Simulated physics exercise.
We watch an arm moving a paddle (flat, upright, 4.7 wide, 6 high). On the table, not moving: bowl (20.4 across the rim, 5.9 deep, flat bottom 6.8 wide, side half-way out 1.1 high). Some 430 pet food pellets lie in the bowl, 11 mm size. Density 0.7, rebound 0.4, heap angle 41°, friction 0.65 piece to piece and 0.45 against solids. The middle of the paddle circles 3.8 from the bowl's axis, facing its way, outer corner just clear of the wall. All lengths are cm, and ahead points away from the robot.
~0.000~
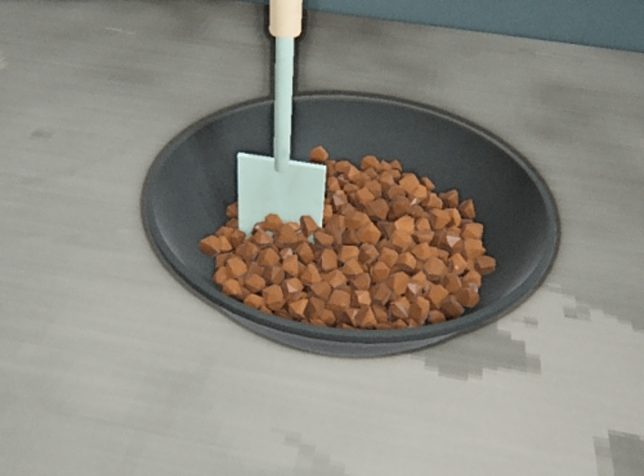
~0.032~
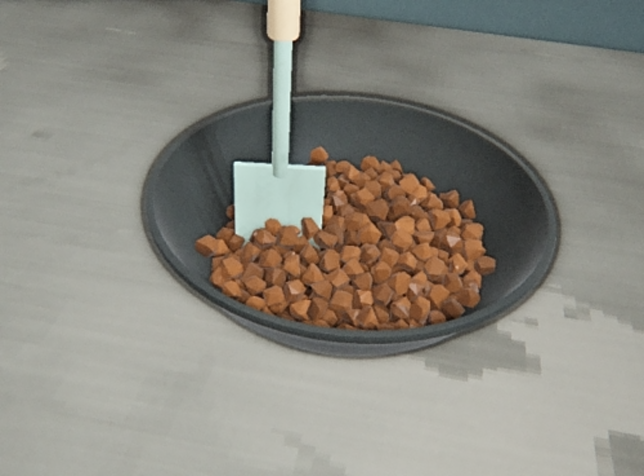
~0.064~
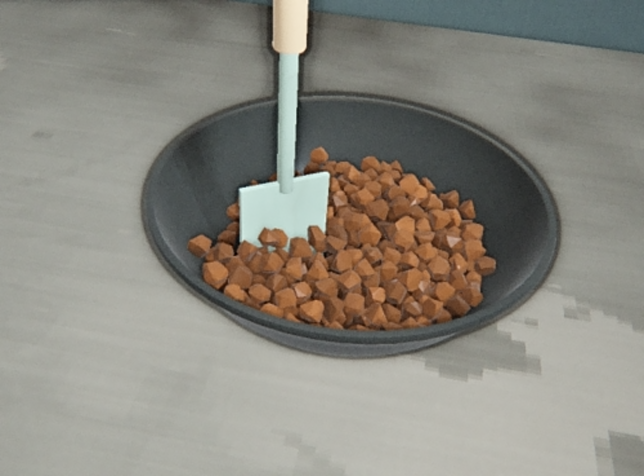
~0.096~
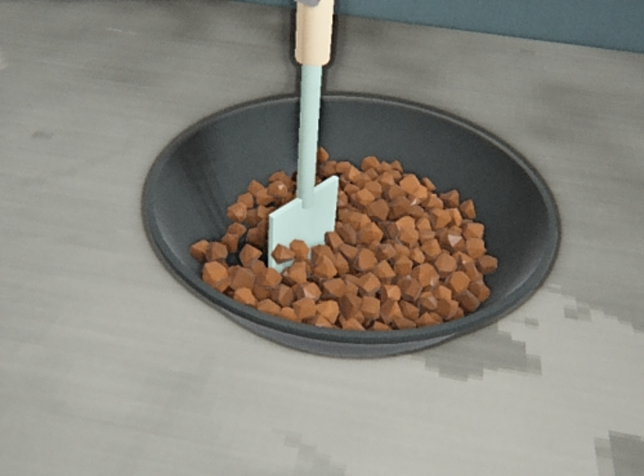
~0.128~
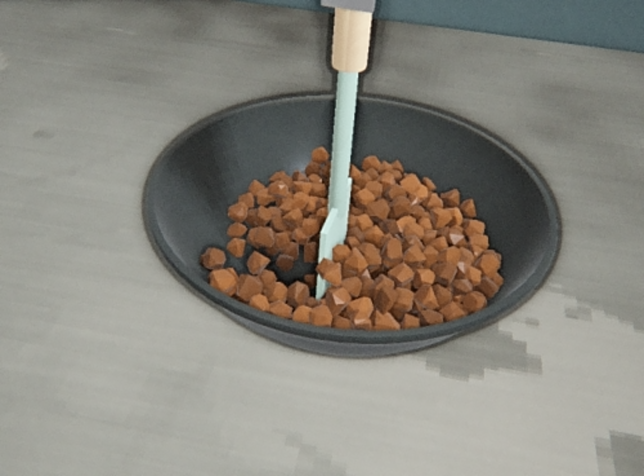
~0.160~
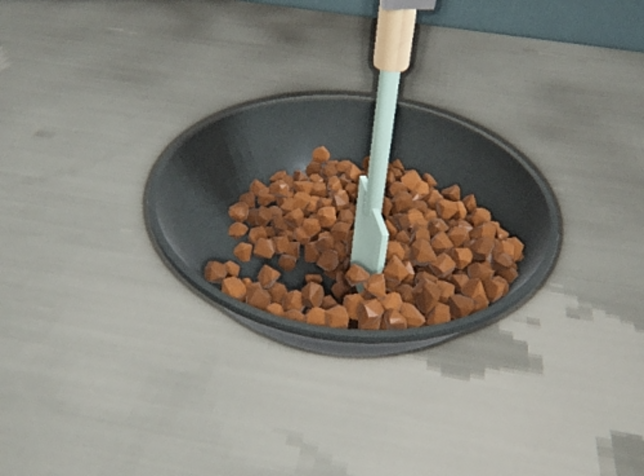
Pale green paddle with a wooden handle turning and sweeping rightward through brown pellets in a dark bowl on a grey table.
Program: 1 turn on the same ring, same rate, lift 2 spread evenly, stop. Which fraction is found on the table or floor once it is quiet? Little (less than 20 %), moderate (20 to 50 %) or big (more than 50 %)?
A little share, less than 20 %, ends on the table or floor.
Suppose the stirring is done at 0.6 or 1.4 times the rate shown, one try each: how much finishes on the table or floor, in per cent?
Some 0 and 25 per cent.
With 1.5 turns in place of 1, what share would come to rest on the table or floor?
Then about 10 per cent.
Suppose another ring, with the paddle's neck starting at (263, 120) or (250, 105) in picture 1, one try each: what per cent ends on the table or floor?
About 20 and 15 per cent.
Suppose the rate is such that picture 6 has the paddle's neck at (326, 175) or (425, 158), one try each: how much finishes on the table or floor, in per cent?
Some 5 and 30 per cent.
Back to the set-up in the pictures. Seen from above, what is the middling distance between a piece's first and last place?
About 5 cm.
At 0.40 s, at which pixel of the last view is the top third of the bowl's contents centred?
At about (317, 150).
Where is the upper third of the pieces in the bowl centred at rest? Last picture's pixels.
Around (298, 200).
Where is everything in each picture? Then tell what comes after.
In the first picture, paddle neck at (282, 136), 0° round; upper third of the load around (369, 235), from x 210 to 485, top at y 155; 431 in the bowl.
In the second picture, paddle neck at (281, 140), 10° round; upper third of the load around (363, 237), from x 210 to 485, top at y 155.
In the third picture, paddle neck at (286, 156), 35° round; upper third of the load around (352, 251), from x 200 to 485, top at y 155.
In the fourth picture, paddle neck at (307, 169), 60° round; upper third of the load around (358, 261), from x 205 to 485, top at y 155.
In the fifth picture, paddle neck at (339, 177), 86° round; upper third of the load around (384, 268), from x 215 to 490, top at y 155.
In the sixth picture, paddle neck at (377, 177), 111° round; upper third of the load around (413, 266), from x 215 to 515, top at y 155; 431 in the bowl.
After 0.28 s, 204° round, highest piece 9 above the table; 419 in the bowl, 3 on the table or floor, 9 in flight or on the tool.
After 0.40 s, 297° round, highest piece 8 above the table; 395 in the bowl, 18 on the table or floor, 18 in flight or on the tool.
After 0.65 s, 0° round, highest piece 7 above the table; 383 in the bowl, 48 on the table or floor.
After 1.35 s, 0° round, highest piece 7 above the table; 383 in the bowl, 48 on the table or floor.
At rest, 383 in the bowl, 48 on the table or floor. That is 11 % on the table or floor.
